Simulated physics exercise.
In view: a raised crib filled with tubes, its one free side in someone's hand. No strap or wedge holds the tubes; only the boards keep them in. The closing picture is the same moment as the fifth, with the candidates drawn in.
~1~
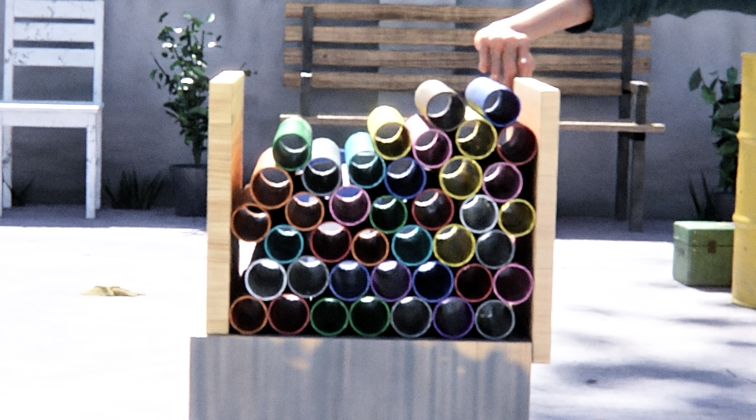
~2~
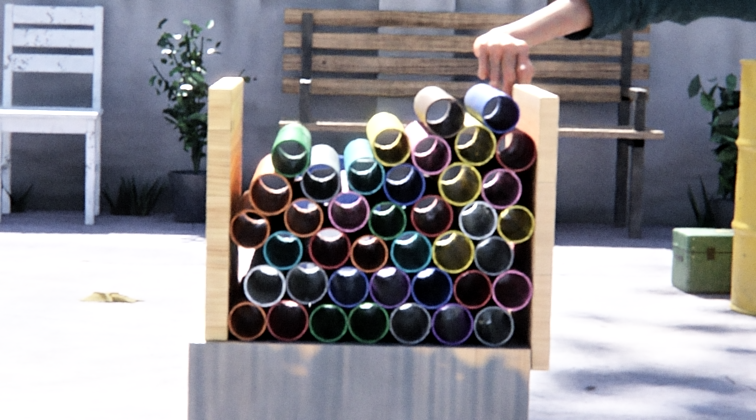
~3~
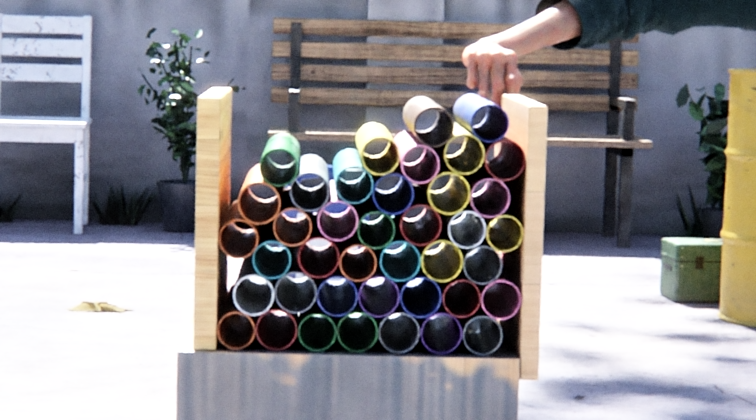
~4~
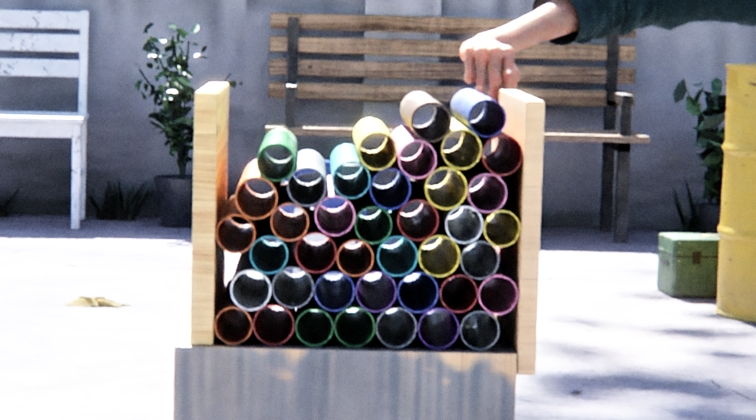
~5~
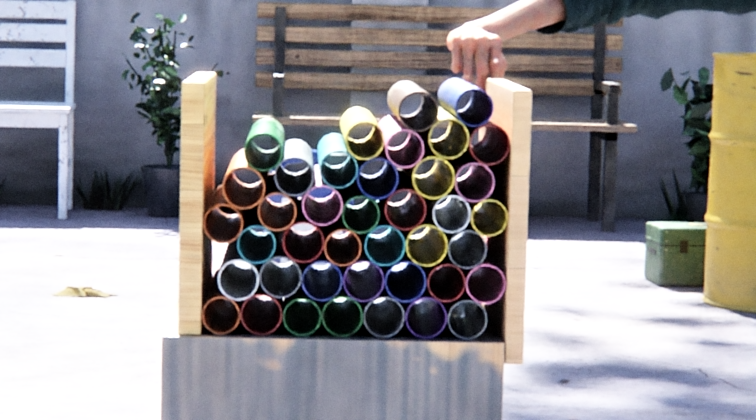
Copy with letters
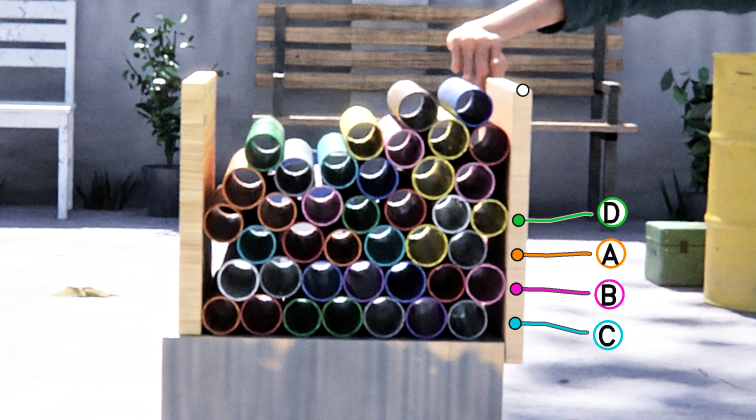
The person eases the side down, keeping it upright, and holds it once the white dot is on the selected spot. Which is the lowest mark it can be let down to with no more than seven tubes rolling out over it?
Mark B is as low as it can go.
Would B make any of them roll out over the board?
Yes, at B.
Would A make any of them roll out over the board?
Yes.
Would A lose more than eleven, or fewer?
At A, fewer than eleven.
On the marked copy, A at (517, 255); B at (516, 289); C at (515, 324); D at (519, 220); the white dot at (523, 90).
Following B. Soon after the start, top of the board (510, 174).
Later, top of the board (507, 269).
In the end, top of the board (506, 288), six out over the board.
As for the rest, A two out over the board; C more than seven out over the board; D two out over the board.
